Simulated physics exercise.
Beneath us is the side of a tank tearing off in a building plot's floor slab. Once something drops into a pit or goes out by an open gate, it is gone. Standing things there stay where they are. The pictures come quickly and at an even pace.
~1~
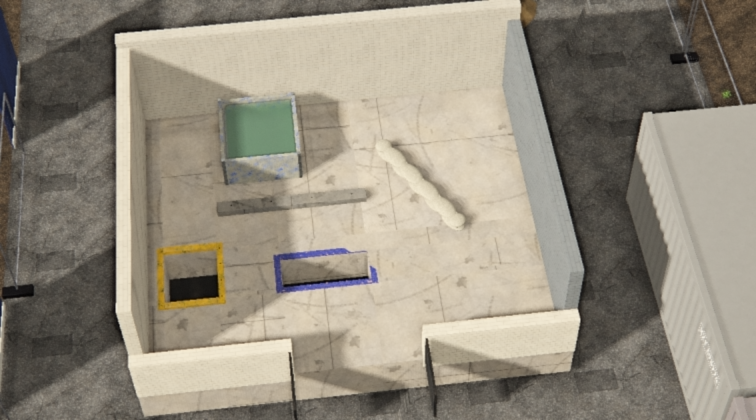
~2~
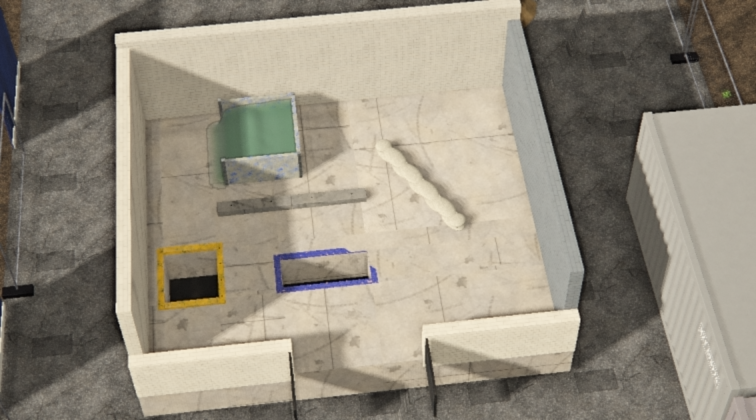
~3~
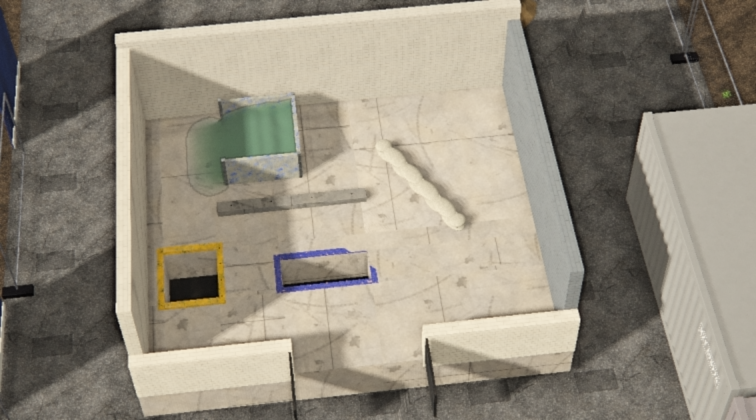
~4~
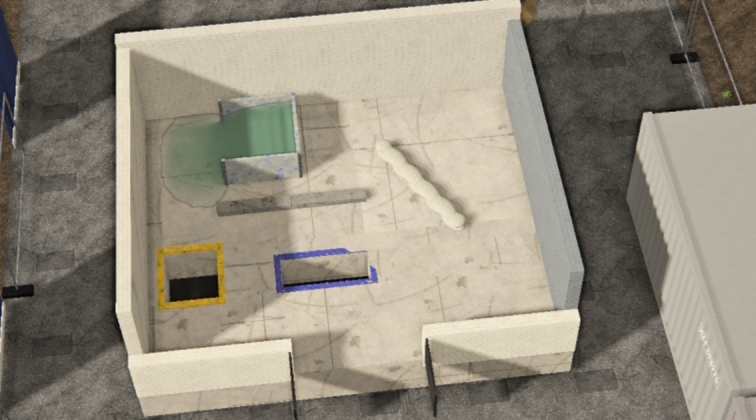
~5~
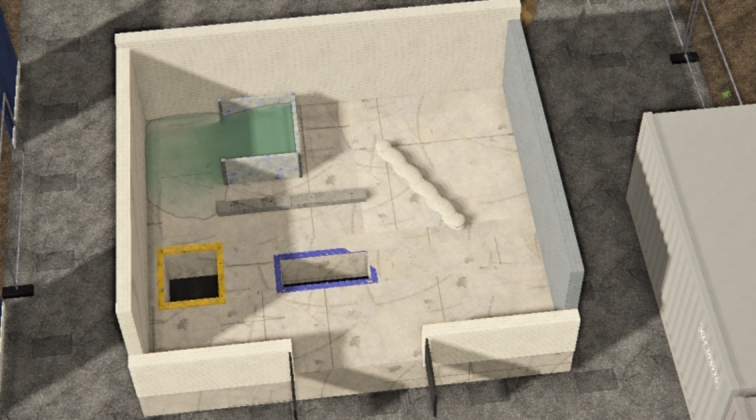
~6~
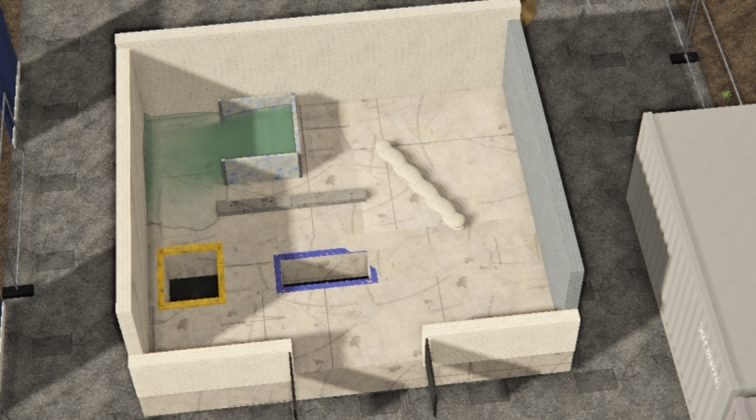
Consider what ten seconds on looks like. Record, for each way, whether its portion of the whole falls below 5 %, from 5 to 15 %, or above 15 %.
Result: The gate will capture a light share below five per cent; the yellow pit will capture a heavy share beyond fifteen per cent; the blue pit will capture a medium share of five to fifteen per cent.
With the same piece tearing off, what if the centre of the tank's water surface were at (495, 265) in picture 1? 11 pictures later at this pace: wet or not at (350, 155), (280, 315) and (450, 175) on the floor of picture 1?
Taking them as they were asked, they come out bone dry, soaked, bone dry.
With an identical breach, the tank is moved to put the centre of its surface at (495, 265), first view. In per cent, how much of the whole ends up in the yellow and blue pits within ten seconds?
Yellow 8 %, blue 30 %.
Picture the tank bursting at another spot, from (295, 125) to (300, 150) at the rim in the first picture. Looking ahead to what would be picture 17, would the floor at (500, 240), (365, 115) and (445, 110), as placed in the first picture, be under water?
Point 1: Unwetted; point 2: Inundated; point 3: Inundated.
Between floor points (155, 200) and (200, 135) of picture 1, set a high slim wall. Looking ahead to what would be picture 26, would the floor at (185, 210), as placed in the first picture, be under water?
Point status: Inundated.
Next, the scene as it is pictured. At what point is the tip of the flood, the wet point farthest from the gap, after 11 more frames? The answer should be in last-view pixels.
I'd say at around (150, 377).
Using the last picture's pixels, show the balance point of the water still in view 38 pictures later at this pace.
Roughly (243, 198) in the last picture.
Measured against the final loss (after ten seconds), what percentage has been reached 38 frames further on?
I'd estimate close to 75 per cent.
A moment on, water covers 10 % of the floor; the gate 0 %, the yellow pit 0 %, the blue pit 0 %.
Next, water covers 15 % of the floor; the gate 0 %, the yellow pit 6 %, the blue pit 0 %.
Then, water covers 30 % of the floor; the gate 0 %, the yellow pit 18 %, the blue pit 0 %.
Later, water covers 35 % of the floor; the gate 0 %, the yellow pit 28 %, the blue pit 3 %.
In the end, water covers 40 % of the floor; the gate 2 %, the yellow pit 32 %, the blue pit 7 %.
